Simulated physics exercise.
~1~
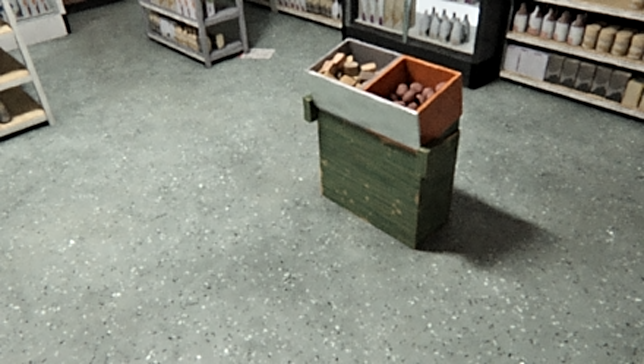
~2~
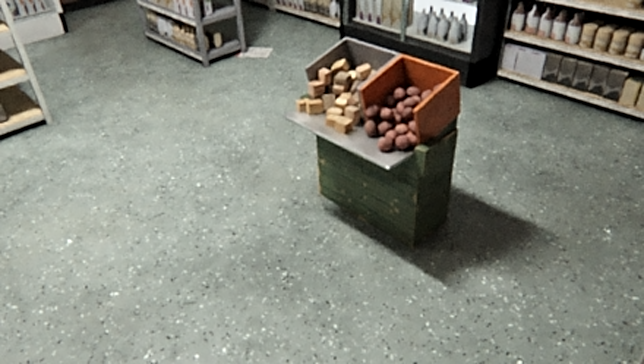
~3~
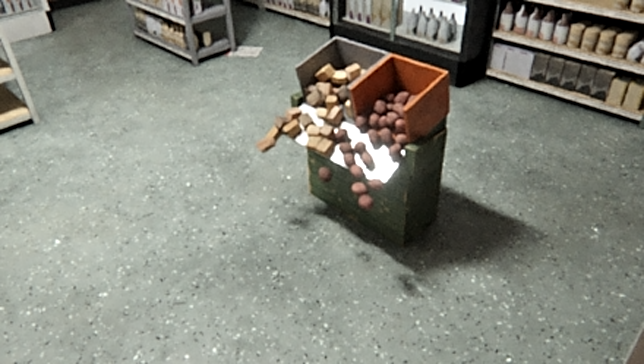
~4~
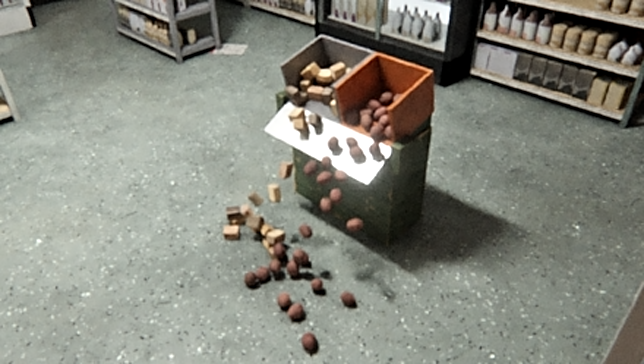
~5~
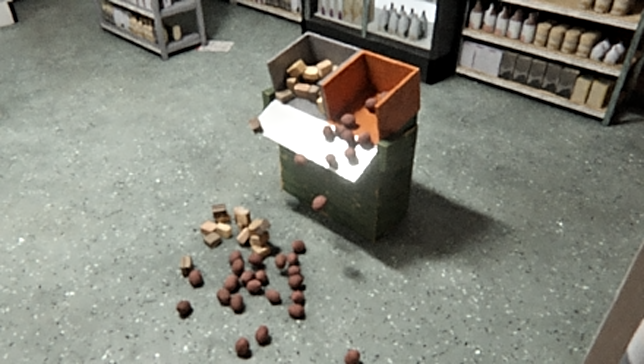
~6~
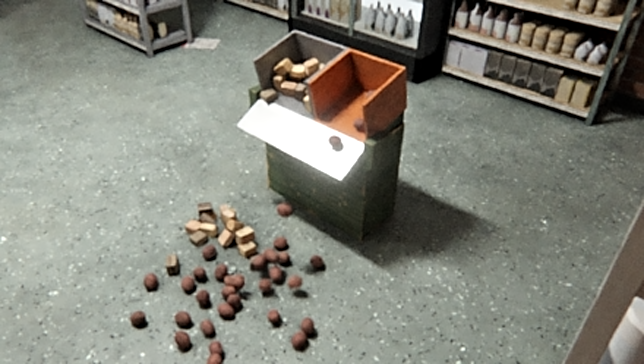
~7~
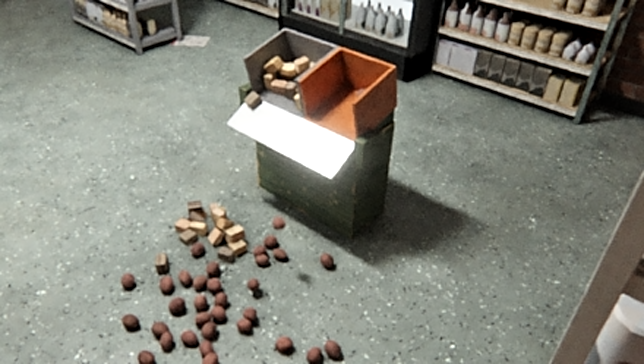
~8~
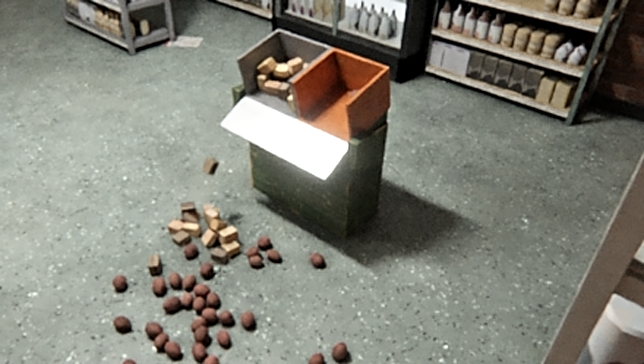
To begin with, a green crate-like stand on a speckled shop floor holds two open-topped chutes, a grey one full of timber offcuts and an orange one full of dark red potatoes. The flap along their low end swings down, and both loads slide forward onto it. Blocks and potatoes then spill over its edge and drop to the floor, while the view drifts slightly right. The potatoes keep coming and scatter towards the lower left, beside a small heap of blocks. By the end, the orange chute looks nearly empty, while a cluster of offcuts remains in the grey one.
